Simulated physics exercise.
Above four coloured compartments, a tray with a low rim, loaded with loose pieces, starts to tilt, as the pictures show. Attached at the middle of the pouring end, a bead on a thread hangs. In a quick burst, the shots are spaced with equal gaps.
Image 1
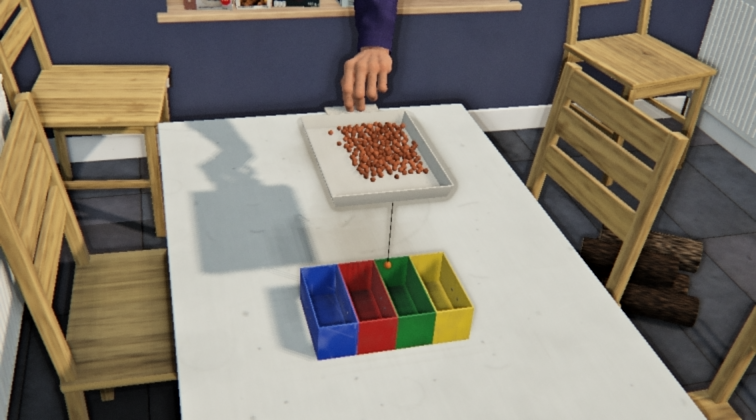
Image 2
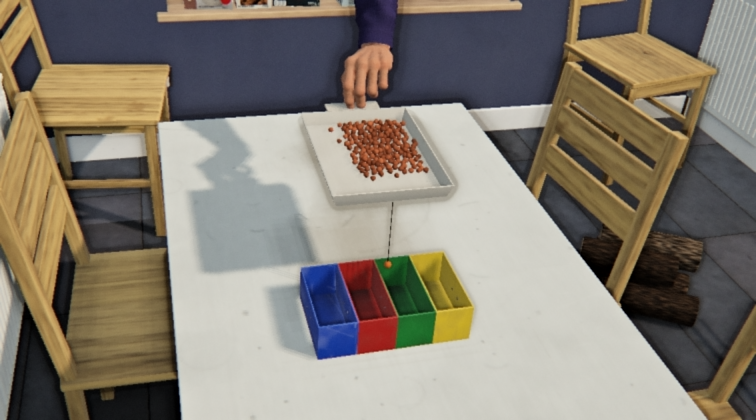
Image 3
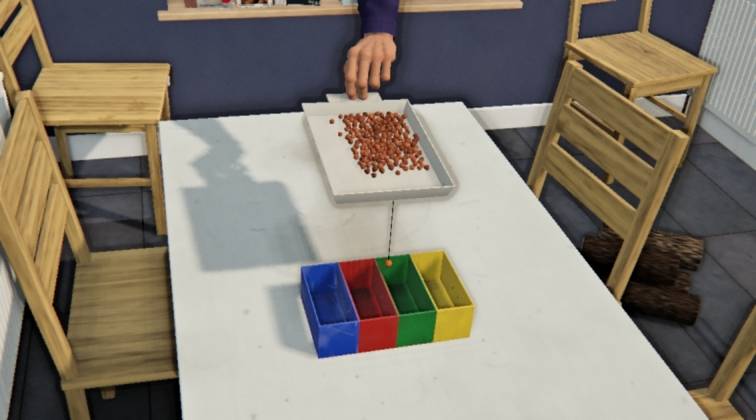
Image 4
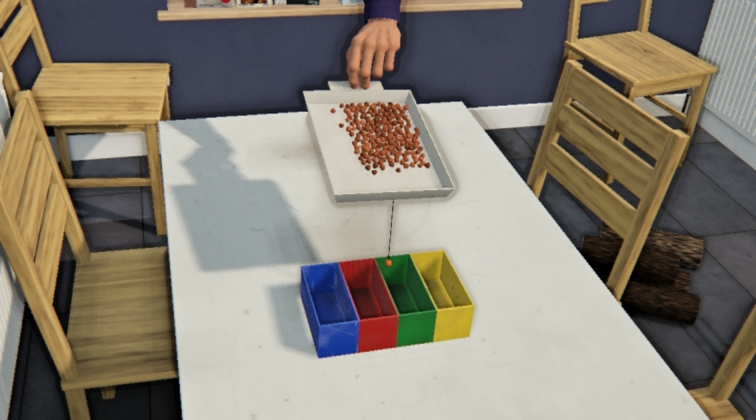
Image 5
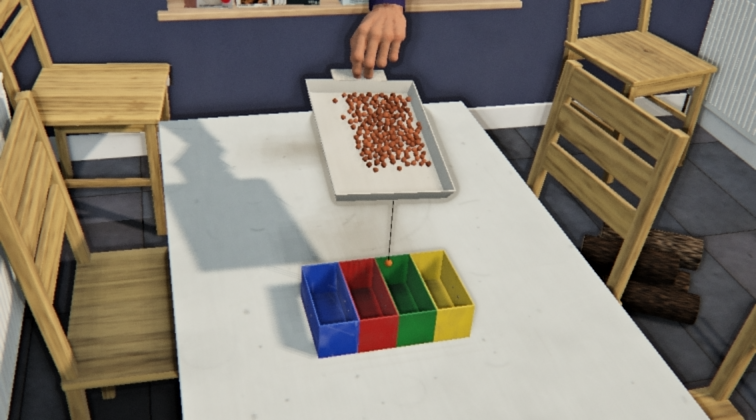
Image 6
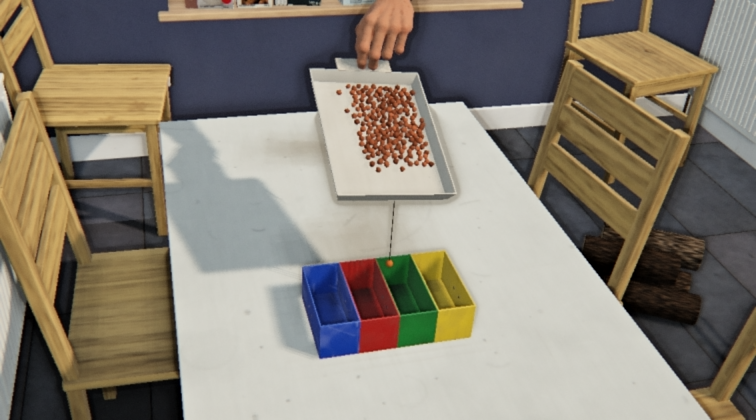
A hand gradually raising the back of a white tray of reddish-brown pellets, tilting it toward blue, red, green and yellow compartments.
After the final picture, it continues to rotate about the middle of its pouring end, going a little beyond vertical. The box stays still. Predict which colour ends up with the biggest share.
The biggest share goes to yellow.
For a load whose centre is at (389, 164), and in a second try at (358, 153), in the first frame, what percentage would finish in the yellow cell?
First case: Close to 60 %; second case: Close to 60 %.
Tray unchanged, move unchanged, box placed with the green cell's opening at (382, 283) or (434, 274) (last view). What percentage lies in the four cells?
You'd get about 40 per cent first and about 90 per cent second.
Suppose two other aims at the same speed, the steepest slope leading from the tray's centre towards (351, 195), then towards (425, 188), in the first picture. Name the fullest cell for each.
Case 1 - the blue cell. Case 2 - that yellow cell.
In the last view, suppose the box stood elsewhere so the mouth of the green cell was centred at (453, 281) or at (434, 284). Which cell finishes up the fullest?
You'd see the green cell win the first time and the cell in green win the second.
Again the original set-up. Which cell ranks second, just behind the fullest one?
It's the cell in green that ends up second.
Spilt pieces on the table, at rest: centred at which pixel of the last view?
At about (496, 320).
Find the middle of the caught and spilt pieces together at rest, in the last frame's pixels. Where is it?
The centre ends up roughly at (441, 314).
Shortly afterwards, tray tipped steeply; the bulk on the tray; only a few in the green cell; near a quarter falling or outside the box.
Next, tray tipped past a quarter turn; near a quarter on the tray; near a third in the yellow cell; a little in the green cell; only a few in the red cell; near a third falling or outside the box.
Some moments later, tray tipped past a quarter turn; near two thirds in the yellow cell; near a quarter in the green cell; only a few in the red cell; a little falling or outside the box.
In the end, tray tipped past a quarter turn; near two thirds in the yellow cell; near a quarter in the green cell; only a few in the red cell; none at all in the blue cell; a little outside the box.
